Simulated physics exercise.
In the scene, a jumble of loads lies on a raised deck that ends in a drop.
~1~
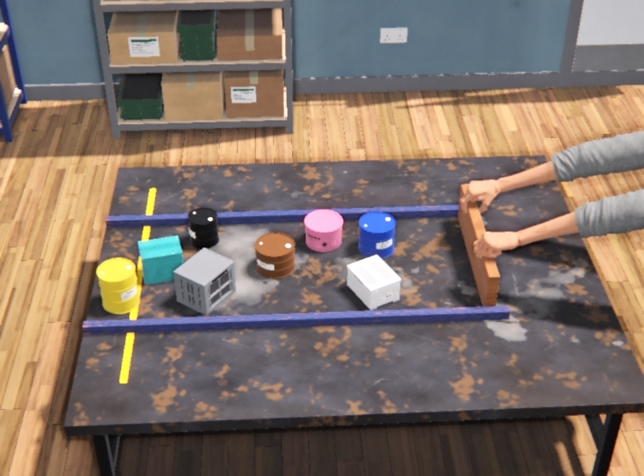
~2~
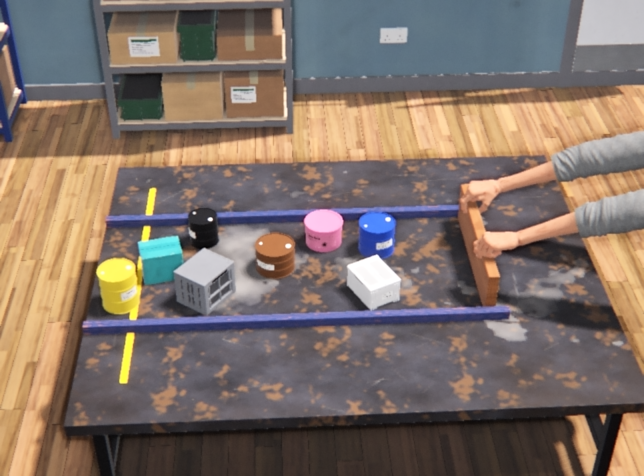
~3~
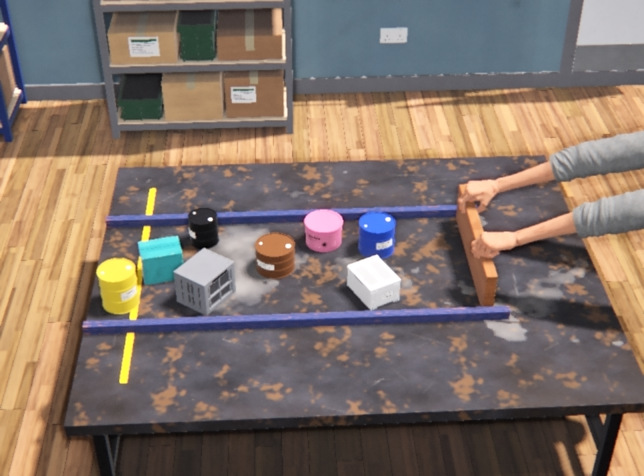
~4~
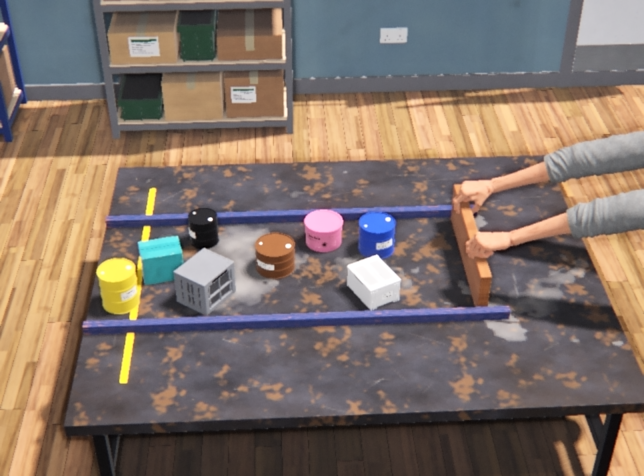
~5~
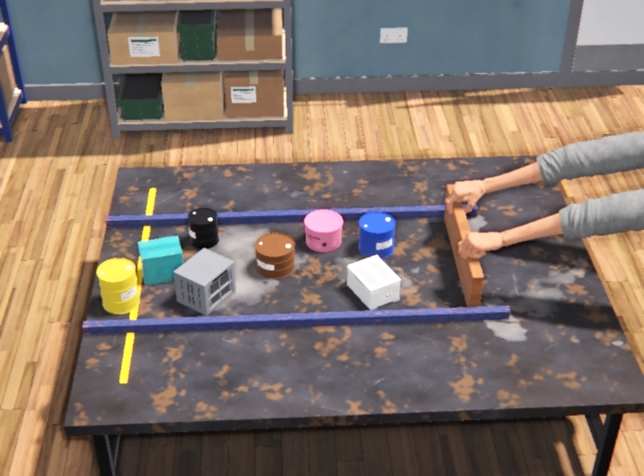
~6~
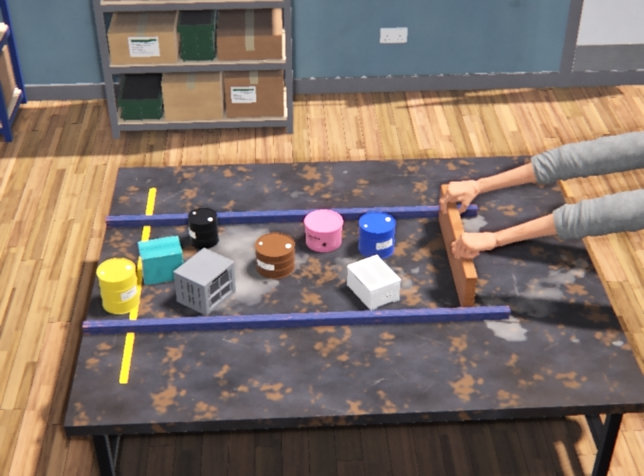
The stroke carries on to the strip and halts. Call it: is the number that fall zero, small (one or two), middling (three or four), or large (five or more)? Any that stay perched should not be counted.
It is middling.
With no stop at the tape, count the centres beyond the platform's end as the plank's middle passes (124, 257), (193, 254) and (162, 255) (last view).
The numbers past the end are 4, 0 and 1.
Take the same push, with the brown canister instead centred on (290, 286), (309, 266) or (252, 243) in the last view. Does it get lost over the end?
Taking the places in order, it falls away, then falls away, then falls away.
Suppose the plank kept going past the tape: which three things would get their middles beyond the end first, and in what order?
In order: The yellow canister, then the turquoise box, then the grey crate.
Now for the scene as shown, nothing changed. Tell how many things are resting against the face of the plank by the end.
Contact count: 4.
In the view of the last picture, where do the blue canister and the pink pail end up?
Middles: Around (122, 248) and around (126, 228).
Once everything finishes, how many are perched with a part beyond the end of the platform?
The total would be 0.
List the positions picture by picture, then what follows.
The first frame shows yellow canister (119, 286); turquoise box (162, 260); black canister (204, 228); plank (477, 245); tape (140, 274).
The second frame shows turquoise box (162, 260); grey crate (205, 282).
The third frame shows black canister (204, 228); blue canister (377, 235).
The fourth frame shows yellow canister (119, 286); white tote (373, 283).
The fifth frame shows turquoise box (162, 260); pink pail (324, 231).
The sixth frame shows yellow canister (119, 286); turquoise box (162, 260); black canister (204, 228); plank (456, 246); tape (140, 274).
Early on, none off yet; yellow canister at rest near (119, 286); turquoise box at rest near (162, 260); black canister at rest near (204, 228).
Finally, the number that fall off is three or four; lost, grey crate, black canister, turquoise box and yellow canister.
